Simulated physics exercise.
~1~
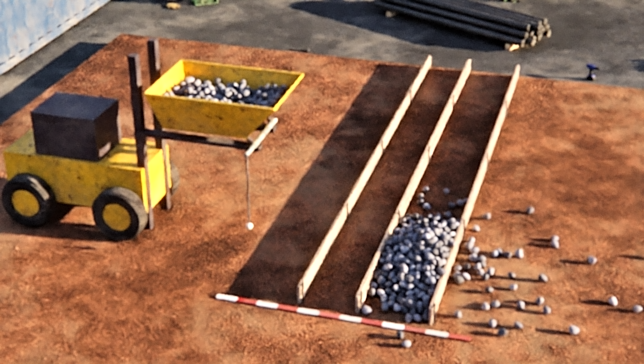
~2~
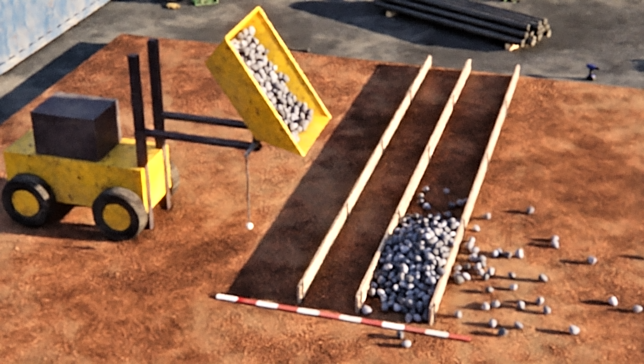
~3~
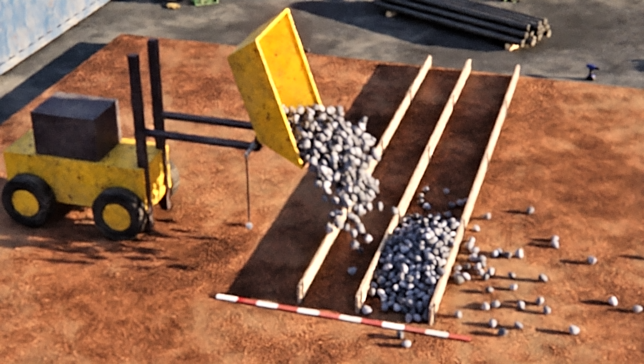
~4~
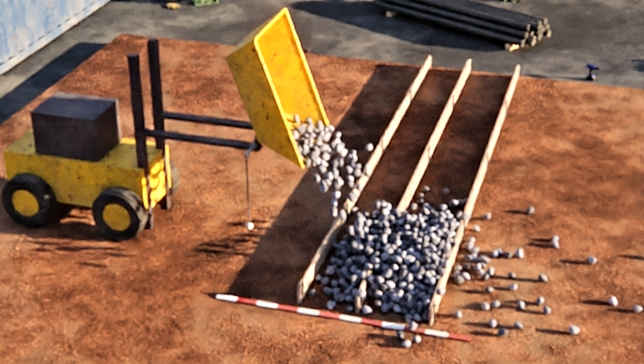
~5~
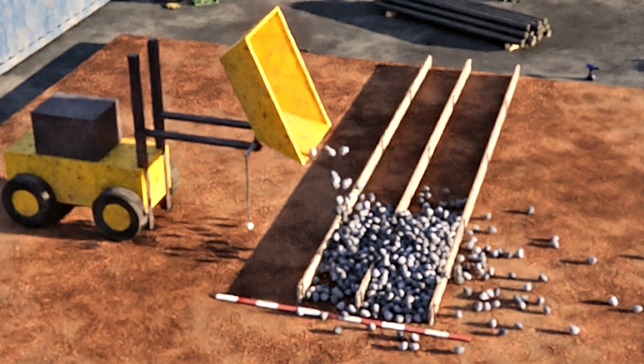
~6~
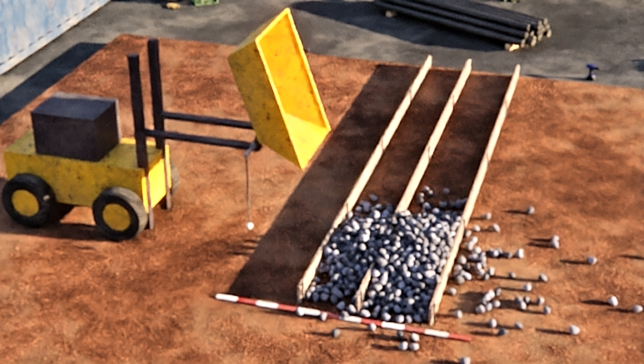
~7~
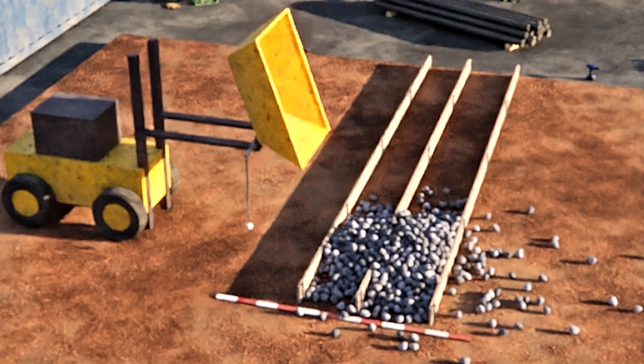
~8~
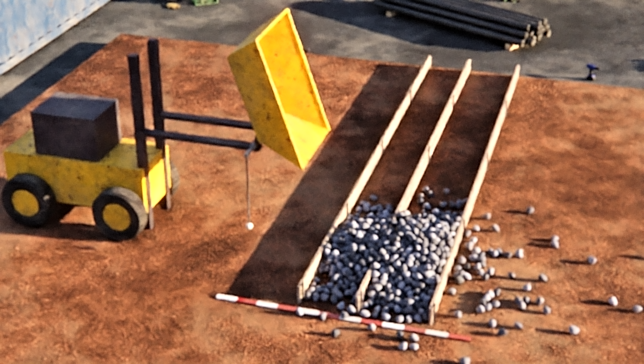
On reddish ground, a yellow truck's skip tips grey stones across two planked bays.
